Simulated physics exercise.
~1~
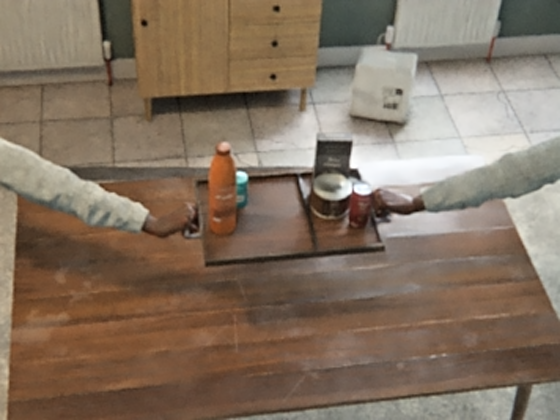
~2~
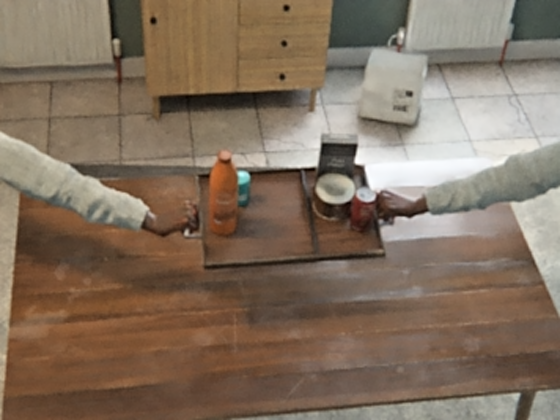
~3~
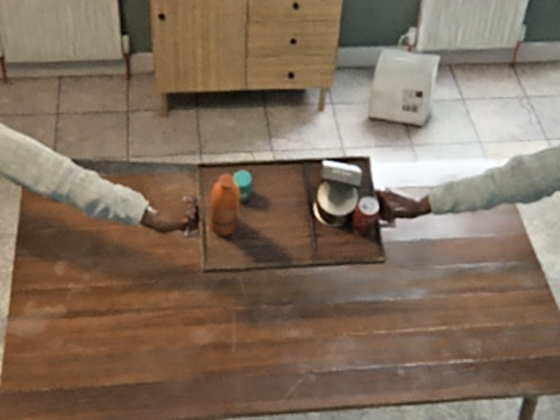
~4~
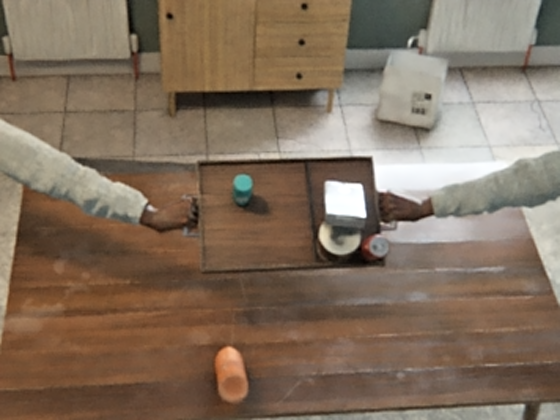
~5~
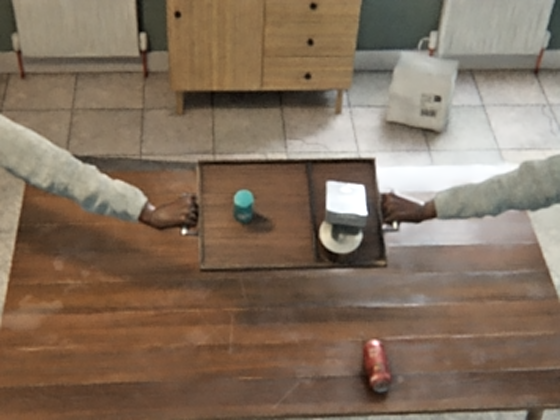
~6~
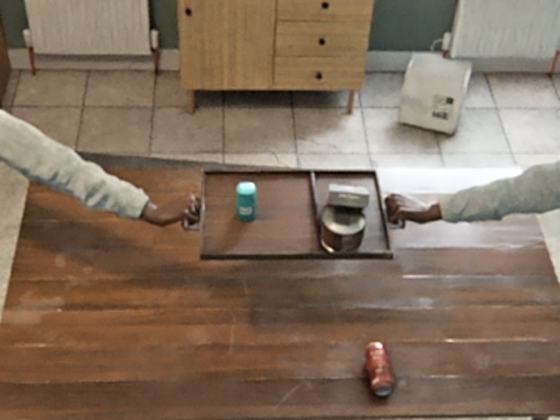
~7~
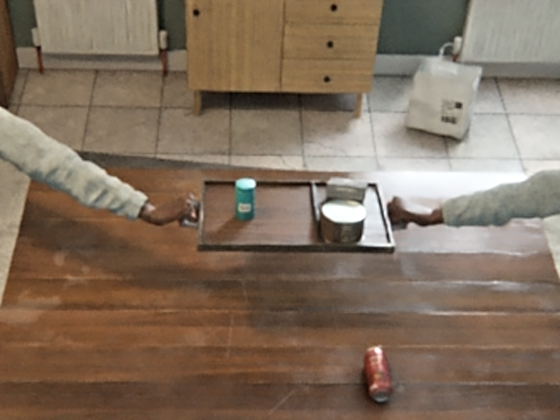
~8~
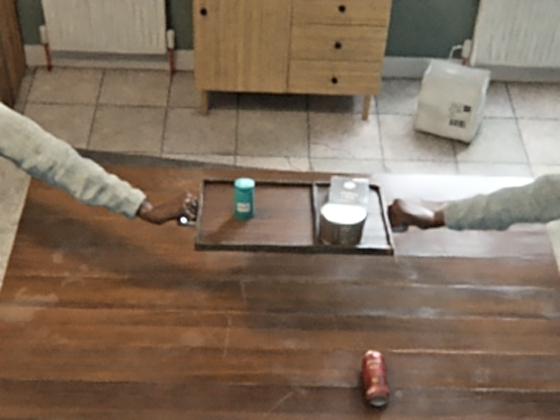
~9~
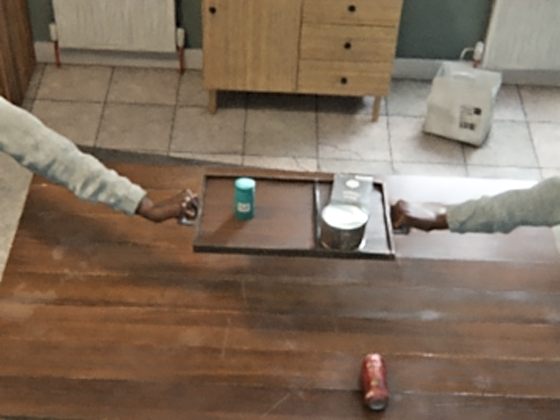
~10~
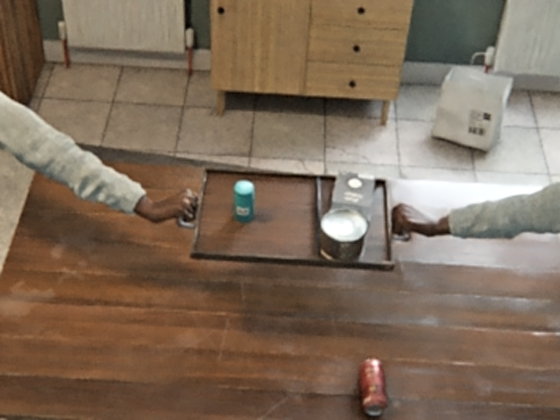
At the start, two hands hold a wooden tray above a table, with an orange bottle and turquoise shaker on the left and a grey packet, round brown tub and red can on the right. The hands tip the near edge down, and the bottle leans, then drops off headfirst. The red can follows, landing on its side on the table, while the packet topples. The tray swings the other way, far edge down, and the packet rocks up before falling back over. Finally the tray levels, with the shaker upright, the tub beside the fallen packet, and the bottle out of sight.
